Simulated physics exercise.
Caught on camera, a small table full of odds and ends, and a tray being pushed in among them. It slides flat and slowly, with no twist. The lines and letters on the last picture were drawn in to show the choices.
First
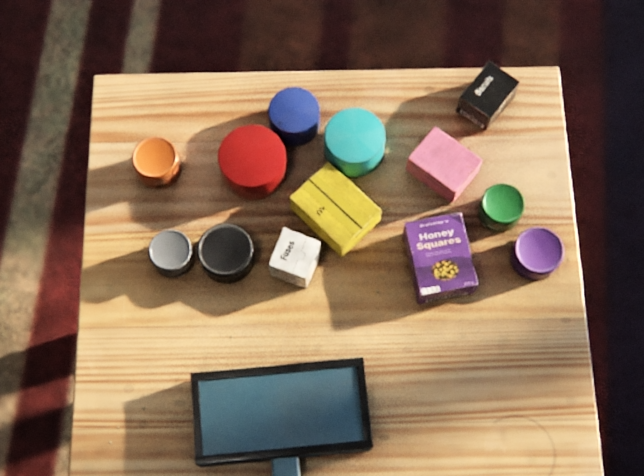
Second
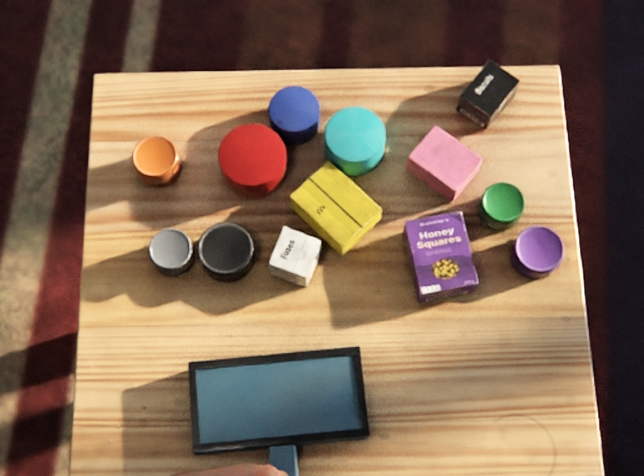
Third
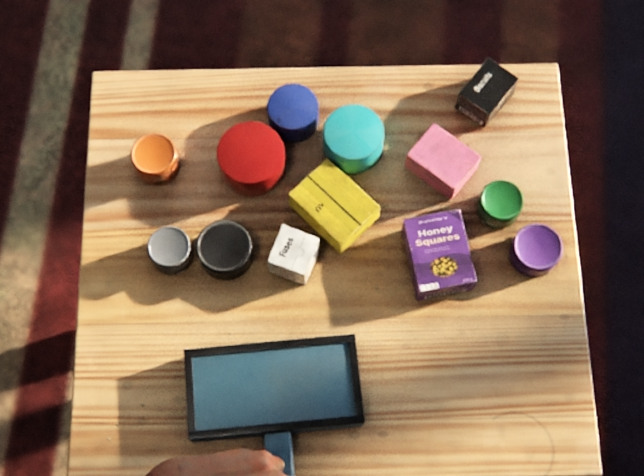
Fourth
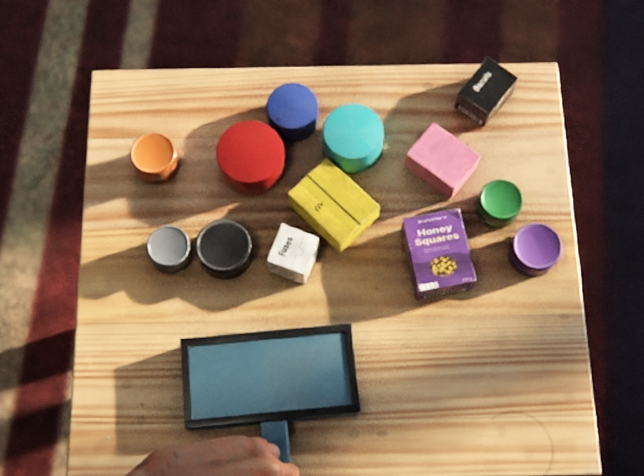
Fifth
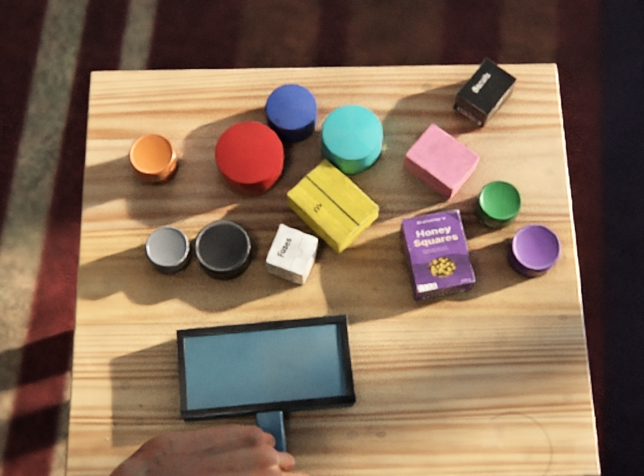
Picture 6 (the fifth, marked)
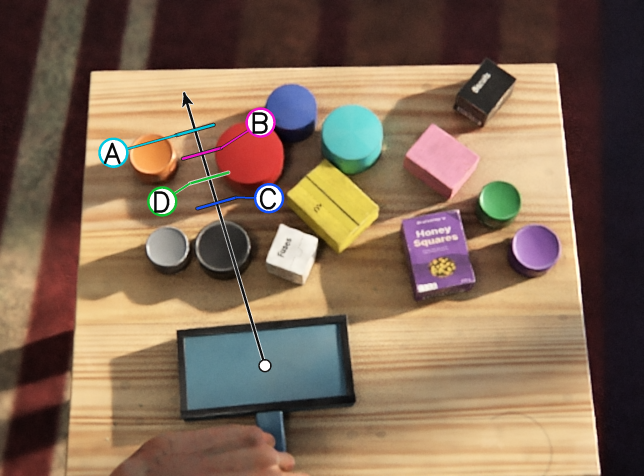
The video shows a wooden table scattered with colourful round tubs, boxes and packets, and a dark-rimmed tray near the bottom edge. A hand comes into view holding its handle and slowly slides it slightly upward and left.
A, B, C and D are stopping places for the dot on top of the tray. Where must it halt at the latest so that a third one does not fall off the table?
It can go as far as A.
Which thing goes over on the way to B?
The red pot.
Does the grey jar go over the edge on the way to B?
No.
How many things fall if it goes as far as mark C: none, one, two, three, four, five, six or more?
The count is none.
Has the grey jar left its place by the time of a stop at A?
By then, yes.
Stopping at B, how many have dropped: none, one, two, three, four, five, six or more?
In all, one.
On the copy, A at (195, 130); B at (202, 153); C at (216, 203); D at (210, 178); the arrow from (265, 366) to (184, 93); the white dot at (265, 366).
On A. First, tray (240, 280); grey jar (166, 225); black jar (219, 215).
Then, tray (214, 196); red pot (236, 85); blue tin (298, 100).
Finally, tray (197, 135); red pot over the edge; orange jar over the edge; two fallen.
By contrast, B is within the limit but short; C is within the limit but short; D is within the limit but short.
